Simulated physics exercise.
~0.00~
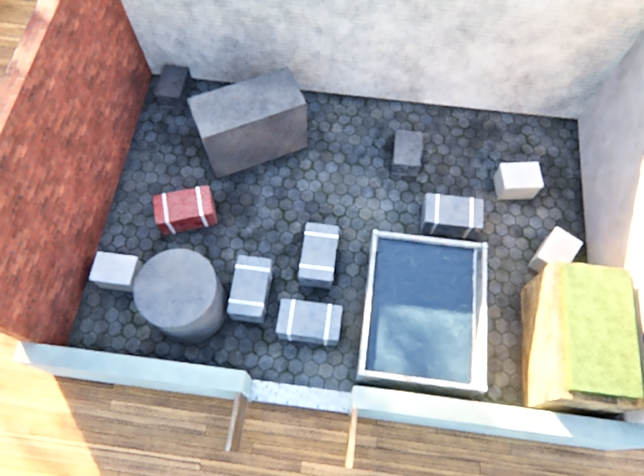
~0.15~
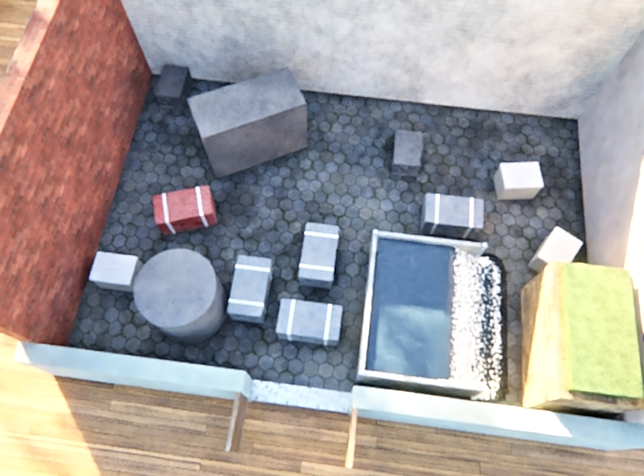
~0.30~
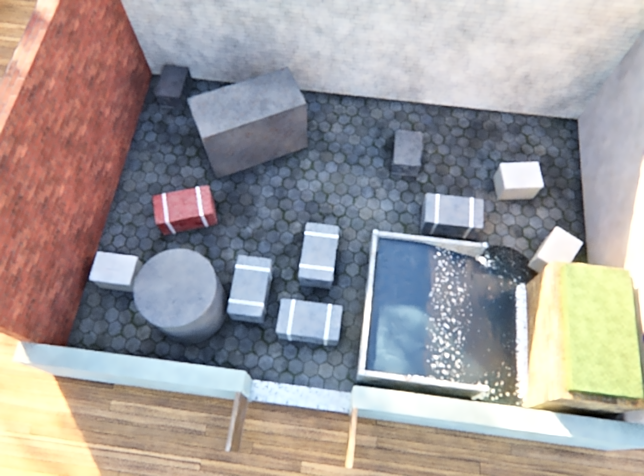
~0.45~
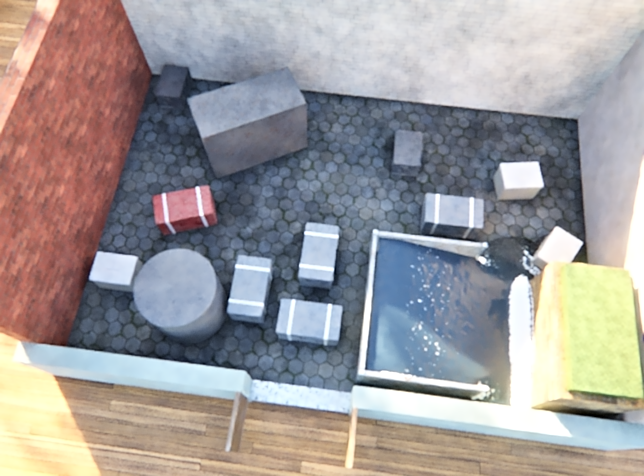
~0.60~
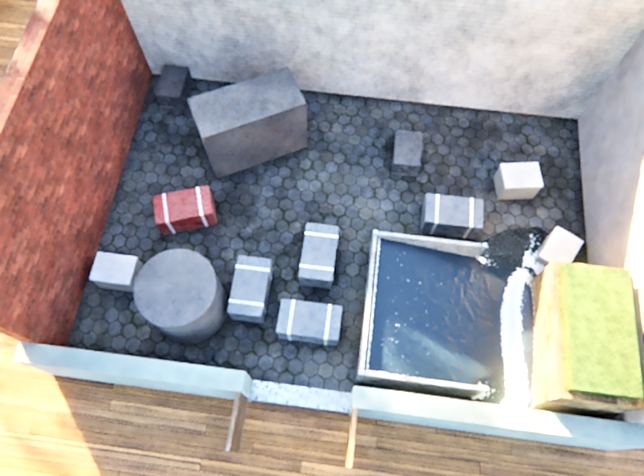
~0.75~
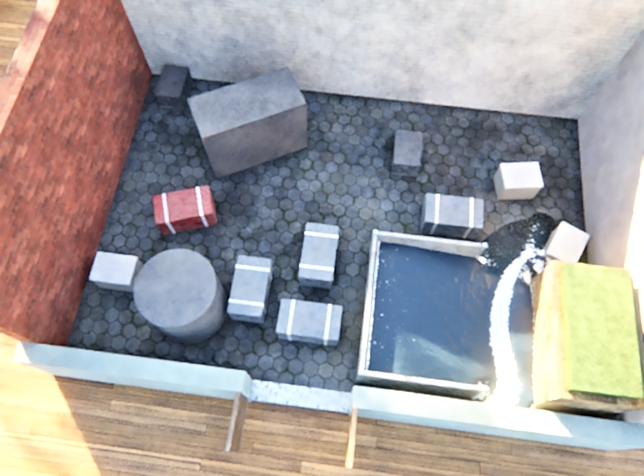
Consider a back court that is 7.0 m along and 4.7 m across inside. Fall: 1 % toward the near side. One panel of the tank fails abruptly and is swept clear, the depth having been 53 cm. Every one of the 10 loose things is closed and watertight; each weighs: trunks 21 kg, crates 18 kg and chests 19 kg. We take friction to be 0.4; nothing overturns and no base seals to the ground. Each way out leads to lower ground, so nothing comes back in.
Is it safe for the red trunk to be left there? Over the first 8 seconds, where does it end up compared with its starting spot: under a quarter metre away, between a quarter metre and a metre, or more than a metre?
It is left in place.
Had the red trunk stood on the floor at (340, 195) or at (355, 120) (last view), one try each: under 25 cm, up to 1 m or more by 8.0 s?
Well, the first time it keeps still, and the second time it drifts a modest way.
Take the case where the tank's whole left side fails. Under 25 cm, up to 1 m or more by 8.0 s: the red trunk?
My answer is that the red trunk is flushed far out.
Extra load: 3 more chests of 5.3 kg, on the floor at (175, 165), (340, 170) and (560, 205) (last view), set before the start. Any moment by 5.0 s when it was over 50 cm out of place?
Going one by one: Not far enough, not far enough, too far.
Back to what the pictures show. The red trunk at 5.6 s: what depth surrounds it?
Somewhere close to 0 cm.
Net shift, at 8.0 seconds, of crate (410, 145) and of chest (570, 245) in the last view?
Respectively: 40 cm / 300 cm.
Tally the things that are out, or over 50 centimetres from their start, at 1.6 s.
By that point, 1.
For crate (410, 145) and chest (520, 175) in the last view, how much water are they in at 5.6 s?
4 and 6 cm.
After 1.6 s the red trunk is near (183, 204), 0.0 m from its start, aground; 0 of 10 are out; 1 afloat.
After 3.6 s the red trunk is near (183, 204), 0.0 m from its start, aground; 0 of 10 are out; 2 afloat.
After 5.6 s the red trunk is near (183, 204), 0.0 m from its start, aground; 0 of 10 are out; 0 afloat.
After 8.0 s the red trunk is near (183, 204), 0.0 m from its start, aground; 0 of 10 are out; 0 afloat.
